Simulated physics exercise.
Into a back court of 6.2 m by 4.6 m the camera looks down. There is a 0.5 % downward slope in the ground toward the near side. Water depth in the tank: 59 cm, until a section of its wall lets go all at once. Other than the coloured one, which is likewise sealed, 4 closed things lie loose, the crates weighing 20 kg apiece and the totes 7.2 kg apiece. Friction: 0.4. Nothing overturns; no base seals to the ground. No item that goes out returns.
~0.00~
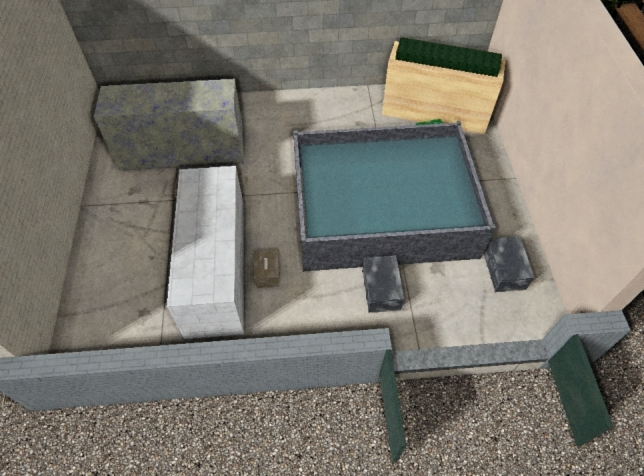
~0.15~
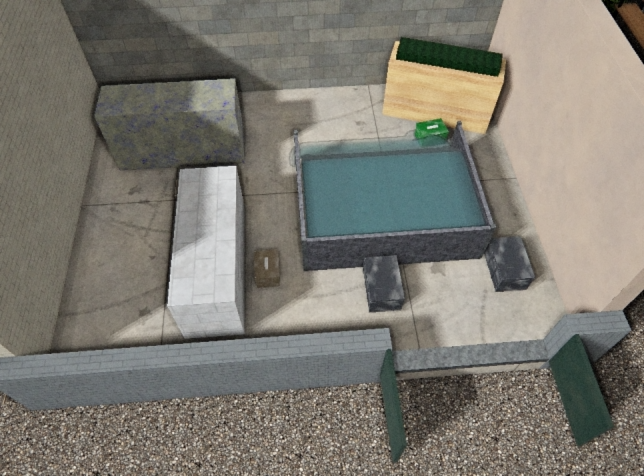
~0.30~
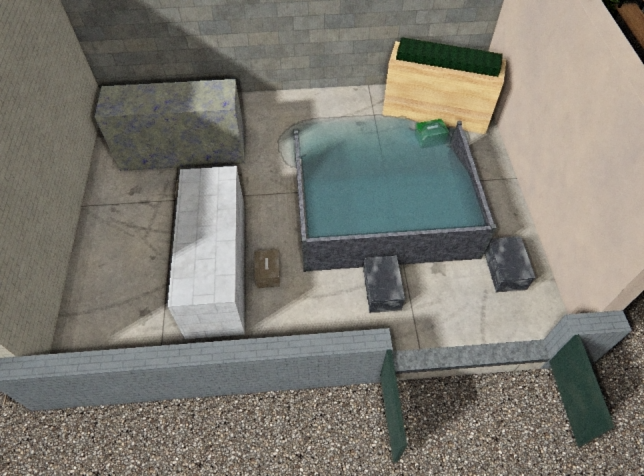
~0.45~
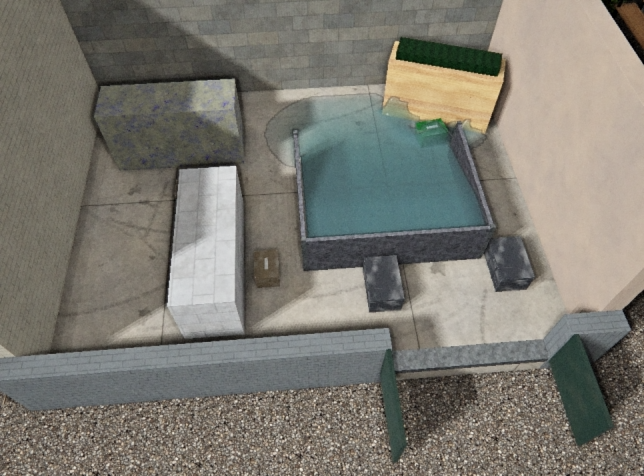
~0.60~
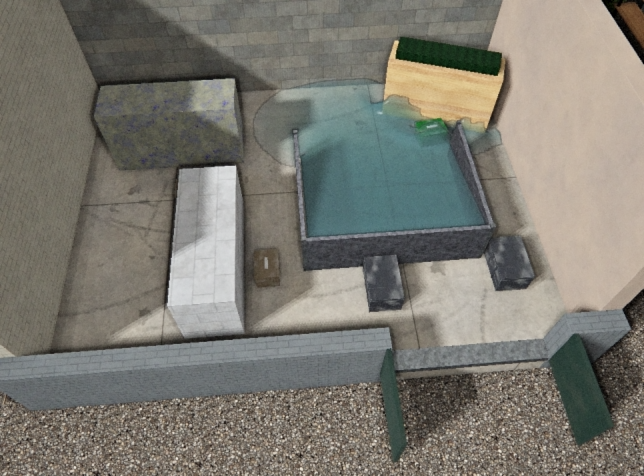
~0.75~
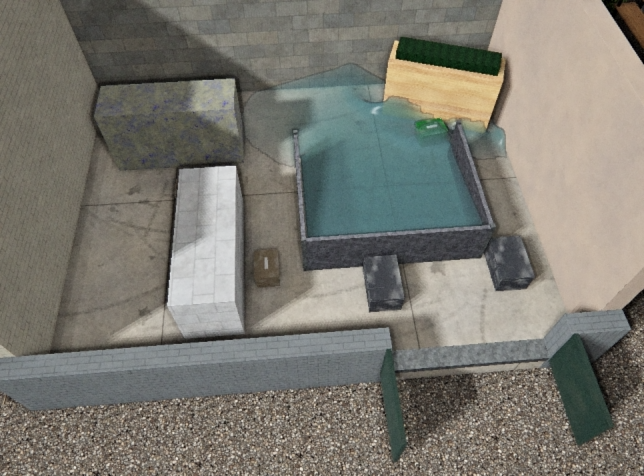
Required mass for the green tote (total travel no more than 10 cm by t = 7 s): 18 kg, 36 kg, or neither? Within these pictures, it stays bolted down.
My prediction: Neither option.
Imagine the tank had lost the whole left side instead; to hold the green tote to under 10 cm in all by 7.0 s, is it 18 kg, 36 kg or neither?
Then, in short, the smaller is plenty.
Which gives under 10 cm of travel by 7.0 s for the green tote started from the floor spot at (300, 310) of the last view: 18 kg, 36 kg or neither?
The lighter one suffices.
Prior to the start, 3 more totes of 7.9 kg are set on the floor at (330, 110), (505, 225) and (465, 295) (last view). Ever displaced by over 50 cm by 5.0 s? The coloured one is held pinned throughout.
Going through them in turn, the answers are too far, too far and not too far.
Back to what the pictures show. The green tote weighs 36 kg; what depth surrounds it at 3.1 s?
About 12 cm.
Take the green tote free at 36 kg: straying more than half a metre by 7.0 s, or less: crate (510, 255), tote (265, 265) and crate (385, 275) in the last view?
So, going through them in order, it's beyond, not beyond and not beyond.
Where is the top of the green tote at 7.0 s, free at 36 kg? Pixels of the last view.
About (492, 149).
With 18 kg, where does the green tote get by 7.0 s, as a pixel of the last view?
About pixel (519, 265).
After 1.4 s the green tote would be 8 cm from its start with 18 kg and 16 cm from its start with 36 kg; 25 cm of water round it then.
After 3.1 s the green tote would be 157 cm from its start with 18 kg and 88 cm from its start with 36 kg; 12 cm of water round it then.
After 4.9 s the green tote would be 241 cm from its start with 18 kg and 92 cm from its start with 36 kg; 7 cm of water round it then.
After 7.0 s the green tote would be 251 cm from its start with 18 kg and 92 cm from its start with 36 kg; 6 cm of water round it then.
